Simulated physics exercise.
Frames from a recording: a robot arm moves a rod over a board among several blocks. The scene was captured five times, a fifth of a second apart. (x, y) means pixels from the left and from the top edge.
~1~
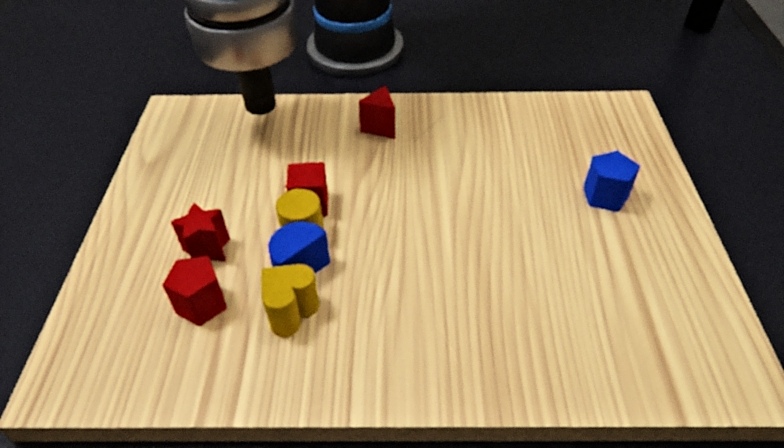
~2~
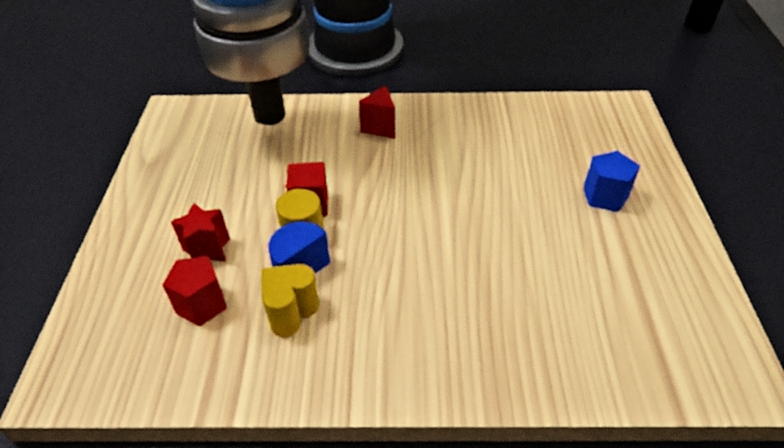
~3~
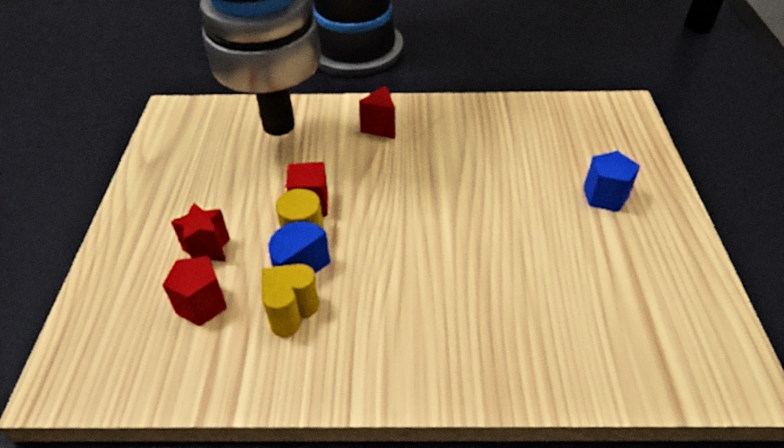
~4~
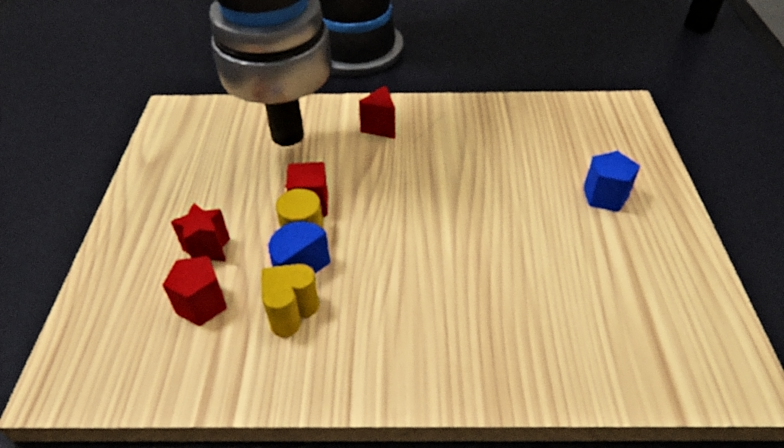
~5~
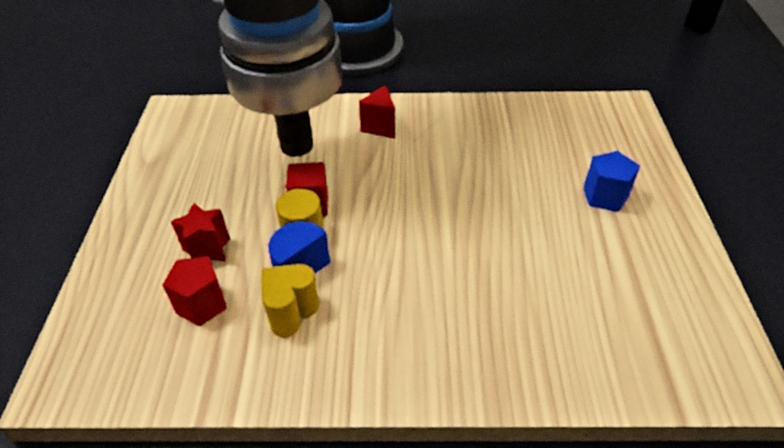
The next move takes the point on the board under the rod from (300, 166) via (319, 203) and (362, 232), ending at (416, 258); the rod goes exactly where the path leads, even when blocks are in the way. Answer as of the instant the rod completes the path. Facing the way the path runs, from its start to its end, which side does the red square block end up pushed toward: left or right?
My prediction: Rightwards.
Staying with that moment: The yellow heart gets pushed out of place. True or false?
That claim is true.
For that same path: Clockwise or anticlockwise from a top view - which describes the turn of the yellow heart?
My answer: Anticlockwise.
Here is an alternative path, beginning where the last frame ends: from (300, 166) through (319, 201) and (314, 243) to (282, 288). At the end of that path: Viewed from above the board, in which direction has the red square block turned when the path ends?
Twists anticlockwise.
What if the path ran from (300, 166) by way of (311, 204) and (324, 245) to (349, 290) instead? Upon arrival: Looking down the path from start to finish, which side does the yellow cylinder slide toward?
Facing from start to end, it will go to the left.
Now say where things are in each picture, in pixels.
The first picture shows lower end of the rod (261, 107), tops of blocks, yellow heart (284, 282), blue D-shaped block (293, 238), yellow cylinder (298, 203), red square block (305, 174).
The second picture shows rod (270, 117), blocks as before.
The third picture shows rod (279, 127), blocks as before.
The fourth picture shows rod (288, 137), blocks as before.
The fifth picture shows rod (297, 147), yellow heart (284, 282), blue D-shaped block (293, 238), yellow cylinder (298, 203), red square block (305, 174).
On the path given first. One third of the way, rod (317, 185); yellow heart (275, 303), turned 25° anticlockwise; blue D-shaped block (290, 265), turned 40° clockwise; yellow cylinder (305, 230); red square block (314, 200).
Two thirds of the way, rod (361, 213); yellow heart (260, 328), turned 25° anticlockwise; blue D-shaped block (282, 288), turned 60° clockwise; yellow cylinder (318, 258); red square block (347, 231), turned 35° clockwise.
At the end, rod (417, 239); yellow heart (260, 329), turned 25° anticlockwise; blue D-shaped block (282, 288), turned 60° clockwise; yellow cylinder (319, 259); red square block (352, 234), turned 45° clockwise.
